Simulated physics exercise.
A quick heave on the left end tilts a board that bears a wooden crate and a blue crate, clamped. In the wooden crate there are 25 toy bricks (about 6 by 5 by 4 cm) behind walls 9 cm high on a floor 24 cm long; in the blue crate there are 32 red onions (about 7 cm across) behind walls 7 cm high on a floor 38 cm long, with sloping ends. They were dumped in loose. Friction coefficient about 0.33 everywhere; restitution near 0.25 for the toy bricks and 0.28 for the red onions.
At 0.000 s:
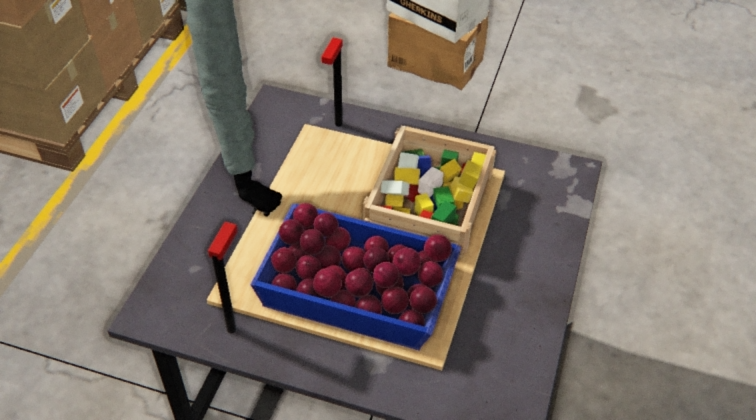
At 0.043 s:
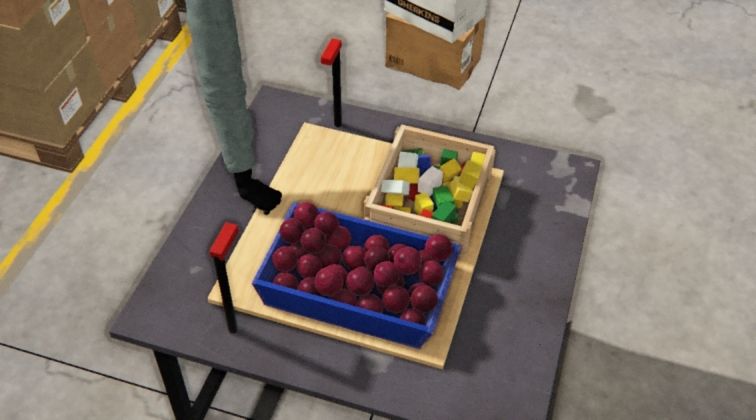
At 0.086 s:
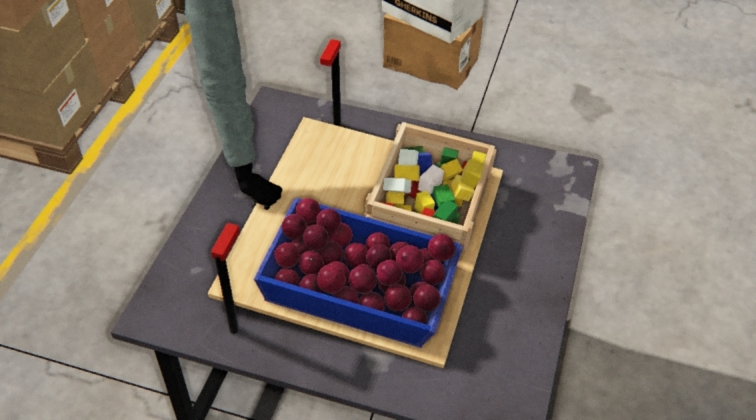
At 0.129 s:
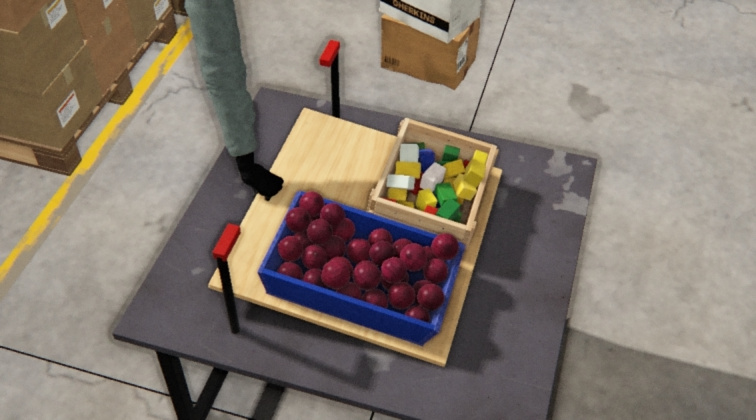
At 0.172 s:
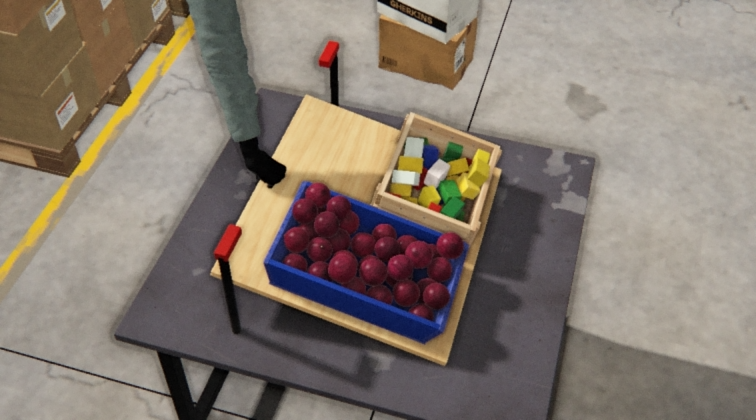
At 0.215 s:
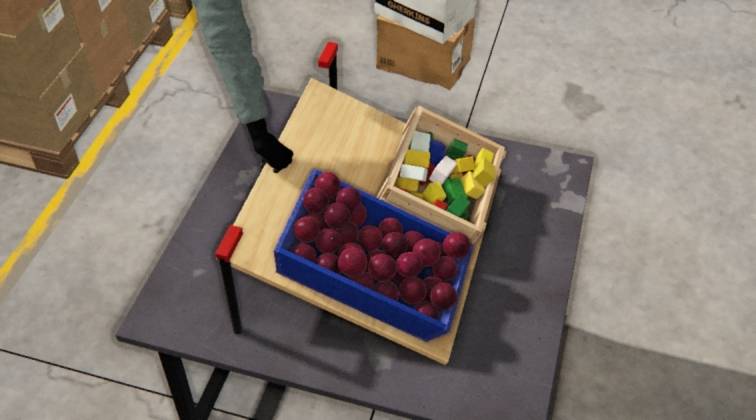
Gloved hand at the edge of a wooden board on a table, the board steadily tilting with crates of red onions and toy bricks.
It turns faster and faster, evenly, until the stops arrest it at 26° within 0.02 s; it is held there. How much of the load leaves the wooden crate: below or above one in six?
It sheds under a sixth of them.
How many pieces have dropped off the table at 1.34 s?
Some 8 pieces.
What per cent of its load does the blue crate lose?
Blue crate 50 per cent.
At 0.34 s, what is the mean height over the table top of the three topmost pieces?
Roughly 36 cm.
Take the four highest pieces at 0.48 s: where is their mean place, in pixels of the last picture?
Around (409, 212).
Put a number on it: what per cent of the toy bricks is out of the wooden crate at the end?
About 0 per cent.
After 0.24 s, it hits the stops.
After 0.34 s, tilt 26°; wooden crate 25 in, 0 out and blue crate 32 in, 0 out.
After 0.48 s, tilt 26°; wooden crate 25 in, 0 out and blue crate 32 in, 0 out.
After 0.74 s, tilt 26°; wooden crate 25 in, 0 out and blue crate 20 in, 12 out.
Final count (at 1.34 s), wooden crate 25 in, 0 out and blue crate 16 in, 16 out. Asked share, 0 of 25, 0 per cent.
